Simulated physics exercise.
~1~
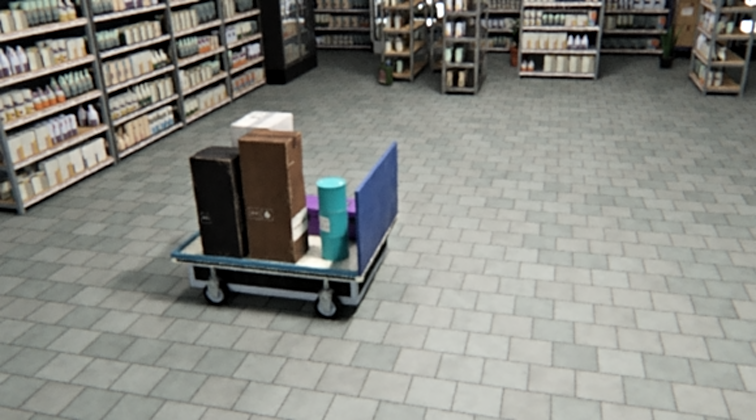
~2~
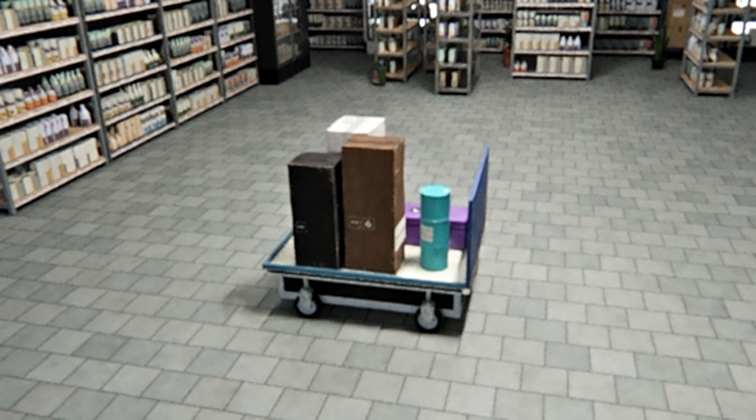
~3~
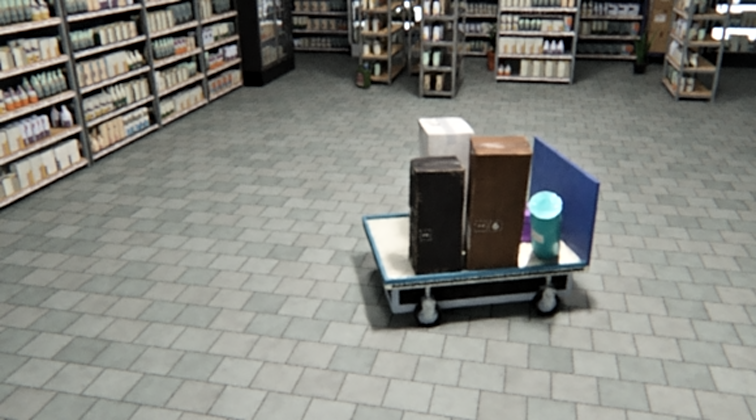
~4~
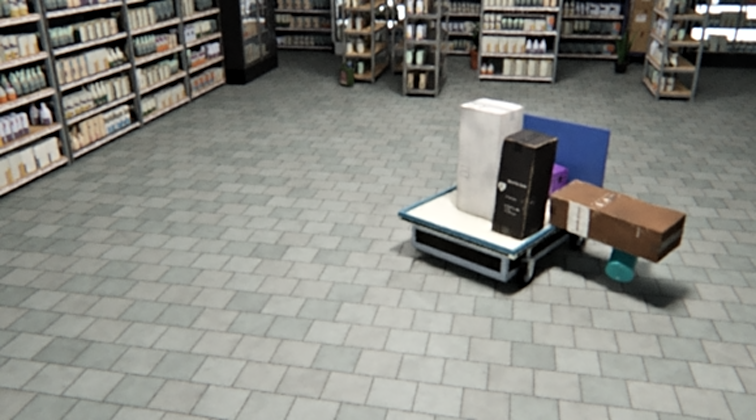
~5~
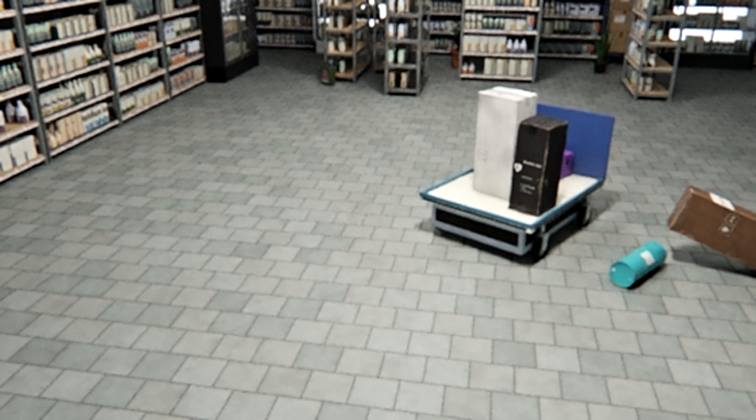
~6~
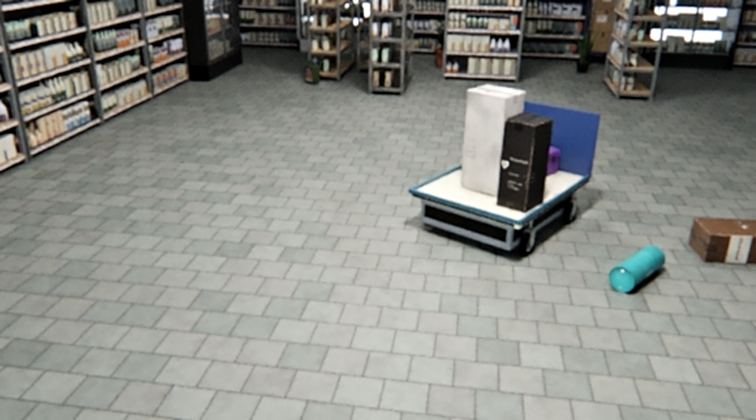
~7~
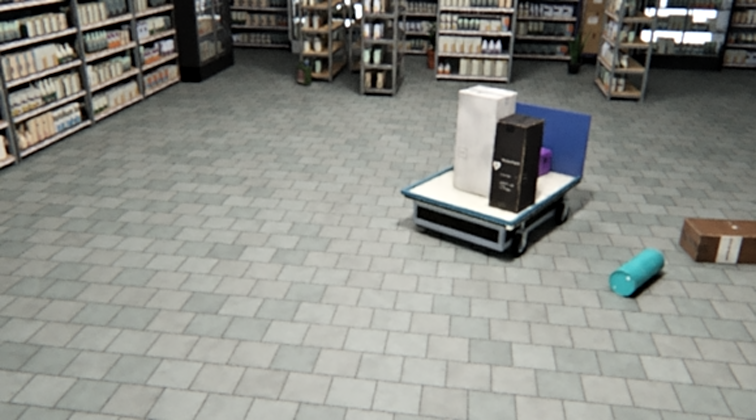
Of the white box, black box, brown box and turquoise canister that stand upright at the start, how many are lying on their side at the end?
Two of them end up lying on their side, the turquoise canister and the brown box.
In a store aisle area with a grey tiled floor and stocked shelves, a flat cart carrying boxes and a turquoise canister rolls right and turns; the brown box and canister topple off onto the floor, while the white and black boxes stay standing on the stopped cart.
